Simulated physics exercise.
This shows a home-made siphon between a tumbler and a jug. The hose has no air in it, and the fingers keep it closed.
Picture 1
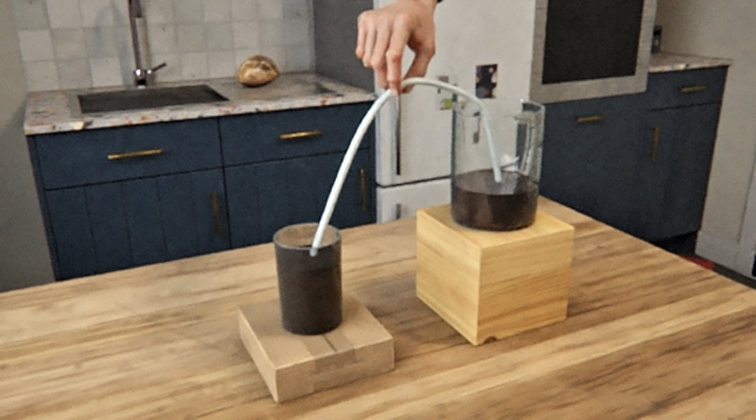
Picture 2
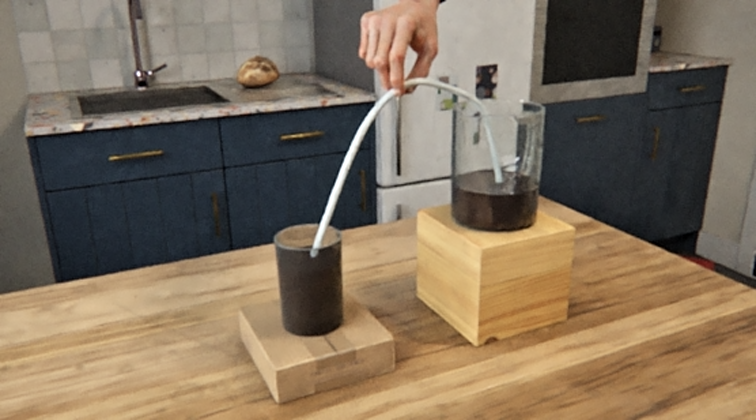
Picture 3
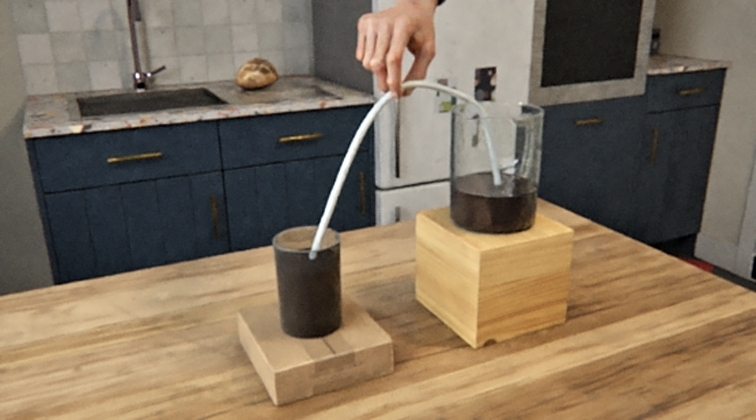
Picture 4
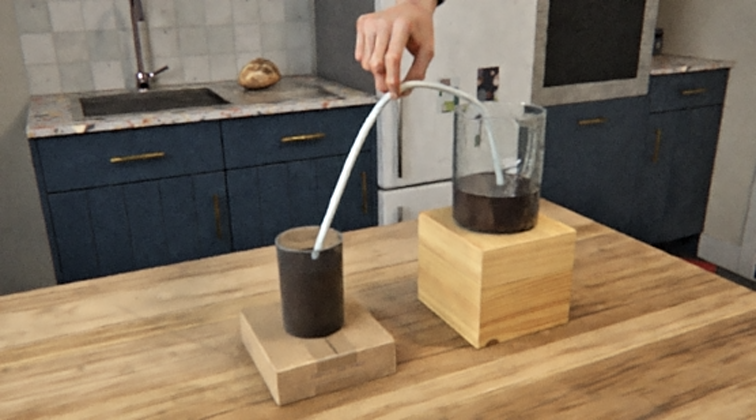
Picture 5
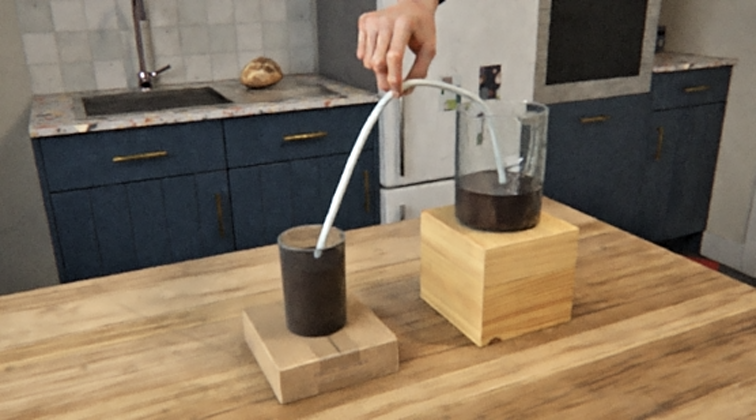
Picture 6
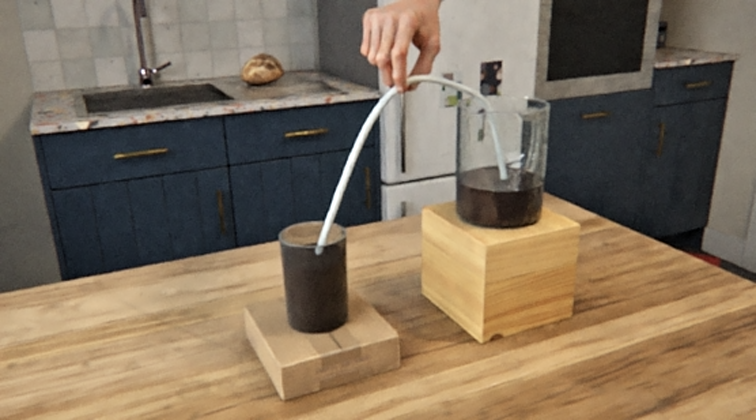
A hand holds a pale hose still between a dark tumbler and a glass jug.
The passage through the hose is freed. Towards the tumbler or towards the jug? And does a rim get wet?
The liquid travels left, and once there it spills out.
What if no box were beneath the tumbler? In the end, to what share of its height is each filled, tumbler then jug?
Levels, in order: About 100 / 10 %.
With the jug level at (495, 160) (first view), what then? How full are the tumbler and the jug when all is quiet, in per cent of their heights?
The first settles near 100 percent and the second near 10 percent.
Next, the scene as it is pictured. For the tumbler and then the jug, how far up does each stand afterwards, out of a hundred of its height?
The first stands near 100 percent and the second near 10 percent.
Next, the tumbler is nearly full; the jug is about a quarter full.
After that, the tumbler is full to the brim; the jug is nearly empty; the lower one has run over.
Finally, the tumbler is full to the brim; the jug is nearly empty; the lower one has run over; the two surfaces are level.
